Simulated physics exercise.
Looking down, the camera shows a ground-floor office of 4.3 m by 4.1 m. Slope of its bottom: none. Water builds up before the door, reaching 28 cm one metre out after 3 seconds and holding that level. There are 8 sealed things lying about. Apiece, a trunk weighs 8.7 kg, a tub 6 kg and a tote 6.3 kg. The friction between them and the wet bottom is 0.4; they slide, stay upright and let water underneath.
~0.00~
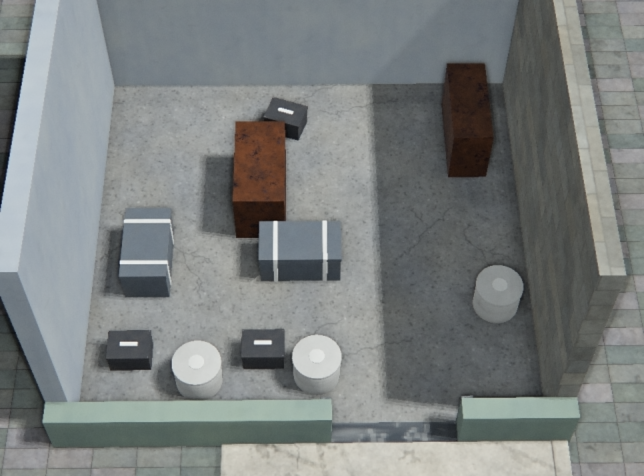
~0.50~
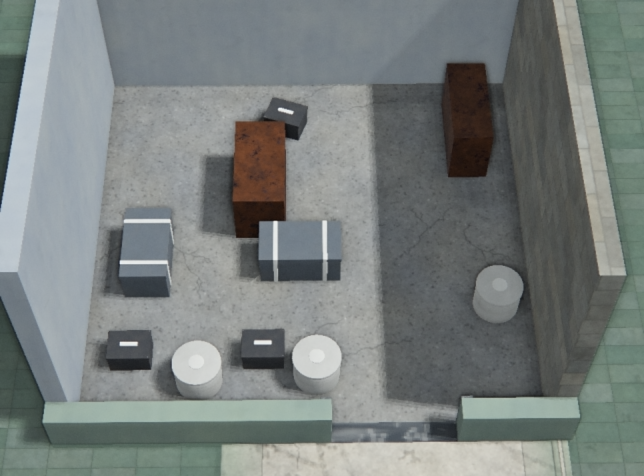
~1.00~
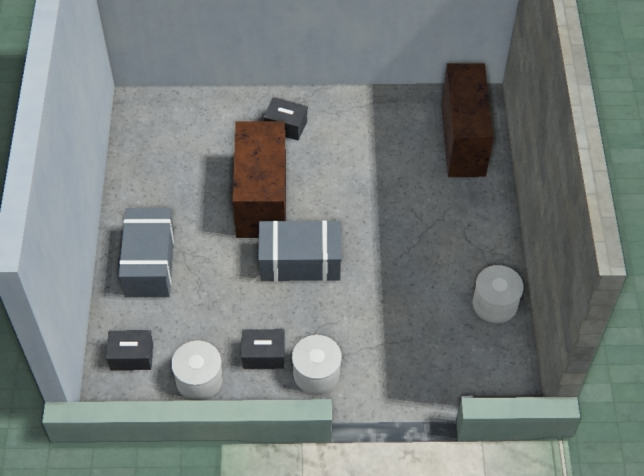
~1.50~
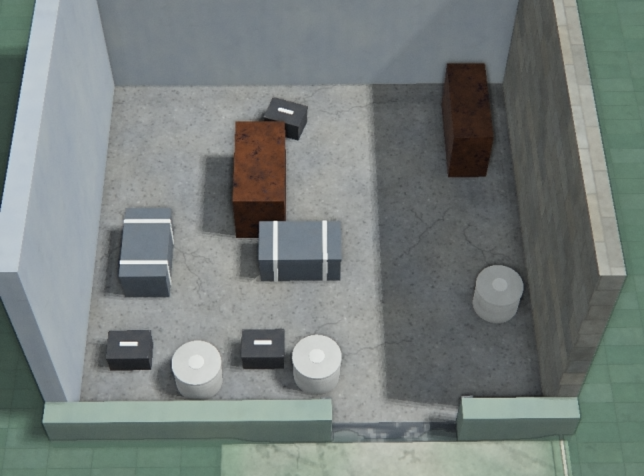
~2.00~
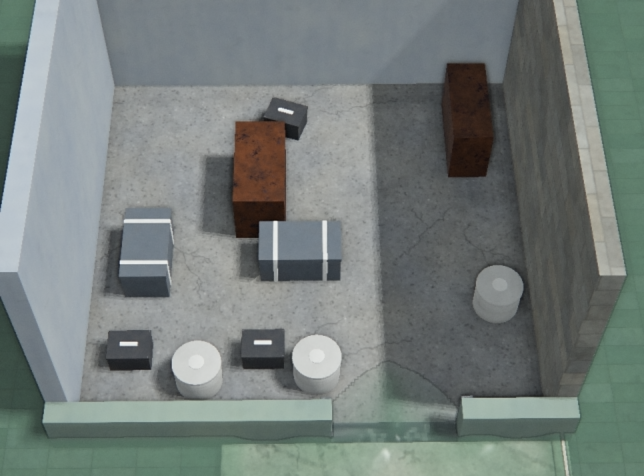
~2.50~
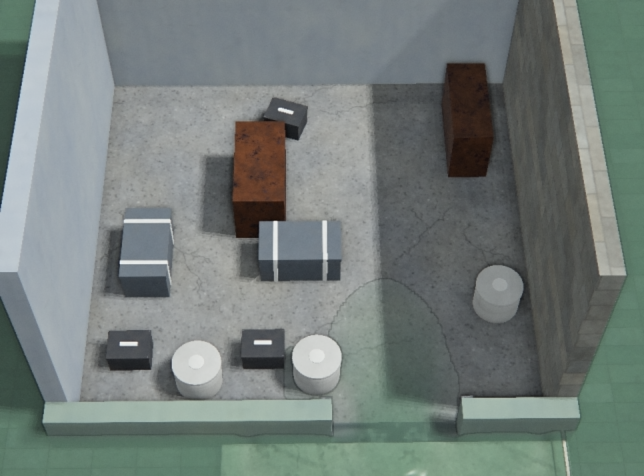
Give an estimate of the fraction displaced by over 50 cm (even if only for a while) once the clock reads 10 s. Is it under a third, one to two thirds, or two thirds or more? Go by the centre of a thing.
The share that gets pushed that far will be a third to two thirds.
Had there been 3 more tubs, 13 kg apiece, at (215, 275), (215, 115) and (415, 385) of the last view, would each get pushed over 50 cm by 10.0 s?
First one stays inside the line, second one crosses the line, third one crosses the line.
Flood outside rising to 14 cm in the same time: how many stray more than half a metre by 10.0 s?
I count 1 of them in that case.
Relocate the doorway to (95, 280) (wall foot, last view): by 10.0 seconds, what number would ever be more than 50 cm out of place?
Result: 7 of them.
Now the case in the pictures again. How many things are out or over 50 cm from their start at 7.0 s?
I make it 3 by then.
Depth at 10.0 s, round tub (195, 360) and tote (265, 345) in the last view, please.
About 7 and 6 cm.
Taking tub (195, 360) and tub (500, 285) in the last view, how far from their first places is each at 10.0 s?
In that order: 20 cm, 250 cm.
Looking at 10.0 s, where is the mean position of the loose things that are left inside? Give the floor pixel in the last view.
About (223, 305).
After 3.5 s 0 of 8 are over 50 cm from their spots; 0 afloat.
After 4.5 s 1 of 8 are over 50 cm from their spots; 2 afloat.
After 7.0 s 3 of 8 are over 50 cm from their spots; 3 afloat.
After 10.0 s 4 of 8 are over 50 cm from their spots, and 4 have been at some point; 6 afloat.
